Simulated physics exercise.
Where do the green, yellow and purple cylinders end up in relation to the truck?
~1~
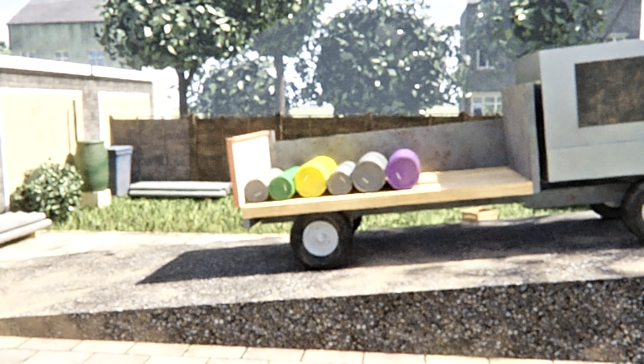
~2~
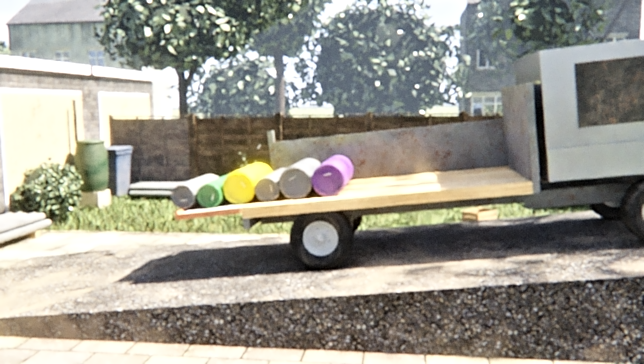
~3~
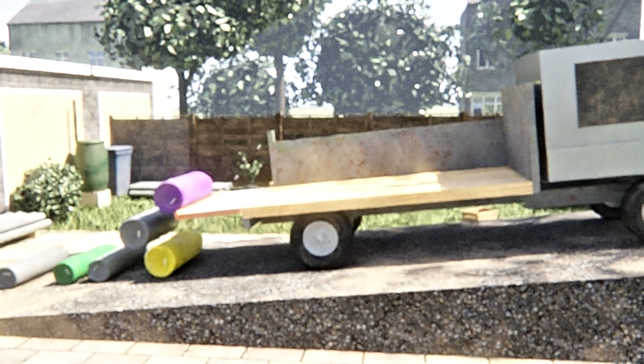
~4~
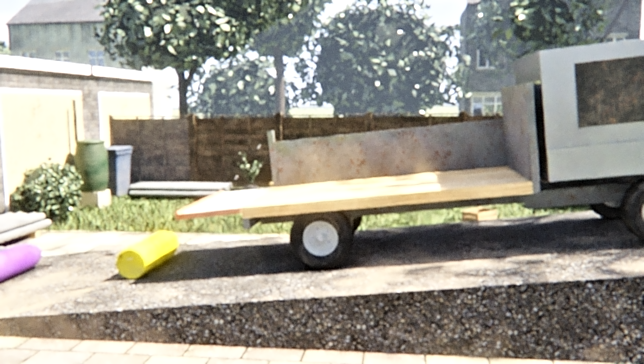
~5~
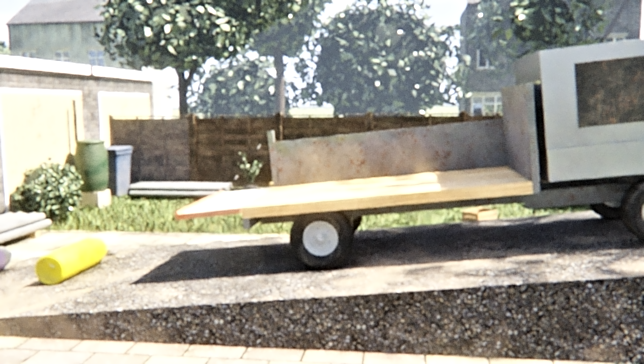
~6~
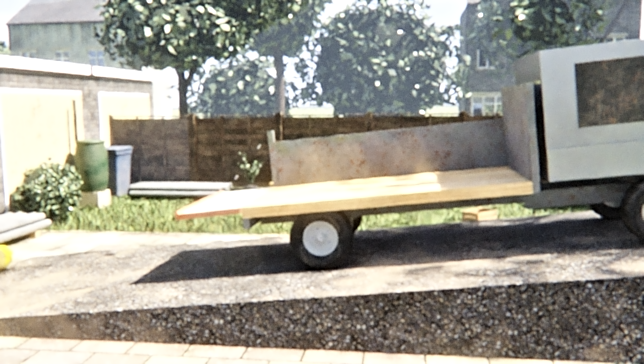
All three end up off the truck, after rolling left over the lowered tailgate and dropping off its end.
A row of grey, green, yellow and purple cylinders rolled left along a truck's flat bed as its tailgate dropped open, then tumbled off the end and rolled away down the slope, the yellow one trailing last and leaving the bed empty.
